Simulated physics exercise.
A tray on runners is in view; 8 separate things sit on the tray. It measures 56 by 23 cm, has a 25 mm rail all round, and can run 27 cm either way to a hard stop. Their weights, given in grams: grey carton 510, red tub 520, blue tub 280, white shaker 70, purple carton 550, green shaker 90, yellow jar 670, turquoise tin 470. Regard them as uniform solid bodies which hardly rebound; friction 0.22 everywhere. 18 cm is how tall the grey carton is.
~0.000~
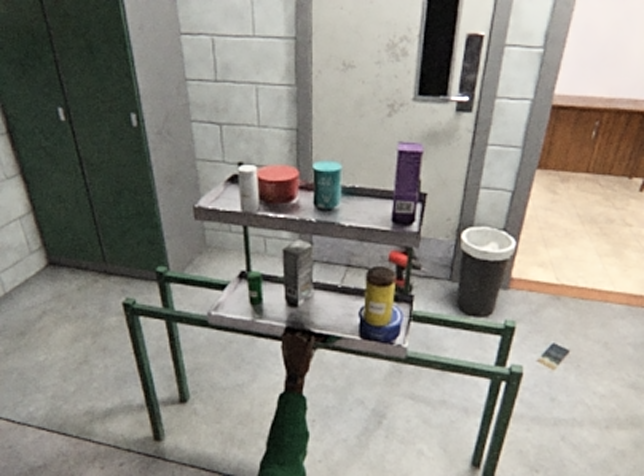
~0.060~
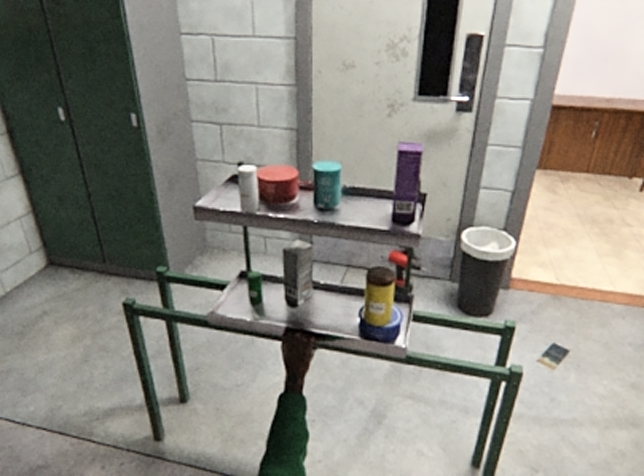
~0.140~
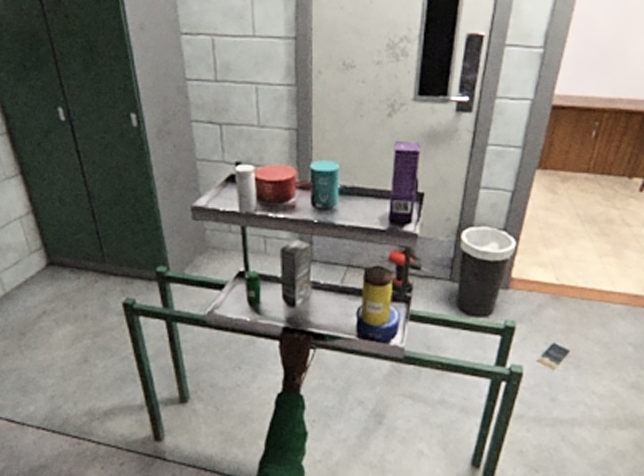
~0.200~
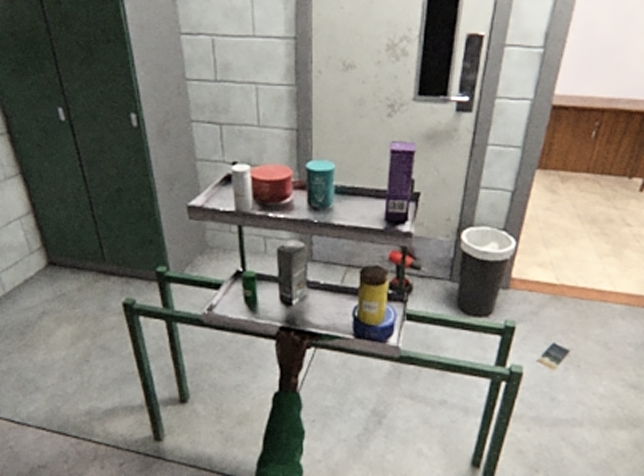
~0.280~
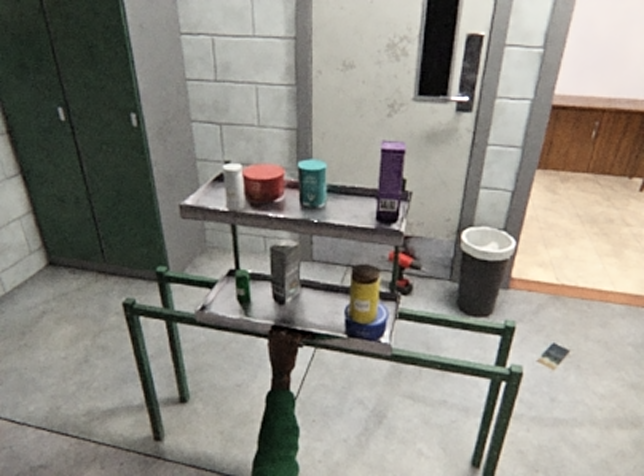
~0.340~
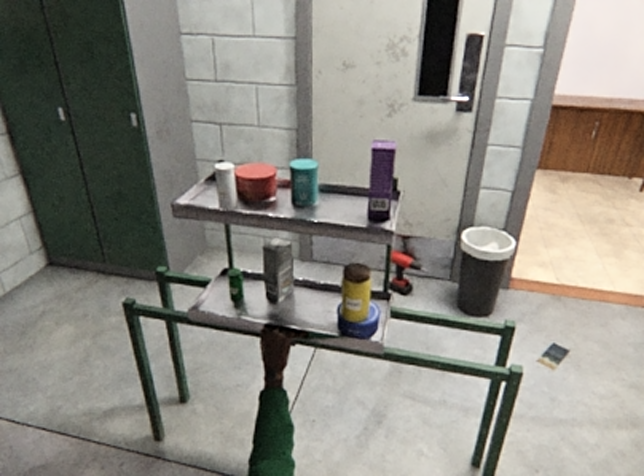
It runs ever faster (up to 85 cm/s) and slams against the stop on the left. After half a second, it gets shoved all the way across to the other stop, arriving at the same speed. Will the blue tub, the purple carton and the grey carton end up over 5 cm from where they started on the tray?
Outcome: The blue tub is going to hold its ground; the purple carton is going to hold its ground; the grey carton is going to hold its ground.
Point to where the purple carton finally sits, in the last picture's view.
It stops at about (521, 194).
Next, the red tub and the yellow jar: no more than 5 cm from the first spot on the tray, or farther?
First the red tub: It stays in position; then the yellow jar: It departs its position.
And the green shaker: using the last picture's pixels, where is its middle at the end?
It ends up near (367, 305).
After 0.84 s, tray has slid 27 cm left; grey carton slid 11 cm near (184, 256); purple carton slid 11 cm near (262, 168); blue tub slid 10 cm near (257, 302).
After 2.54 s, tray has slid 27 cm right; grey carton slid 9 cm near (358, 279); purple carton slid 8 cm near (485, 190); blue tub slid 5 cm near (463, 335).
At rest (3.3 s), tipped over on the tray, yellow jar; not toppled but over 5 cm from the start, white shaker and green shaker; the other 5 in place, give or take 5 cm. In the last view, blue tub near (483, 339), purple carton near (521, 194).
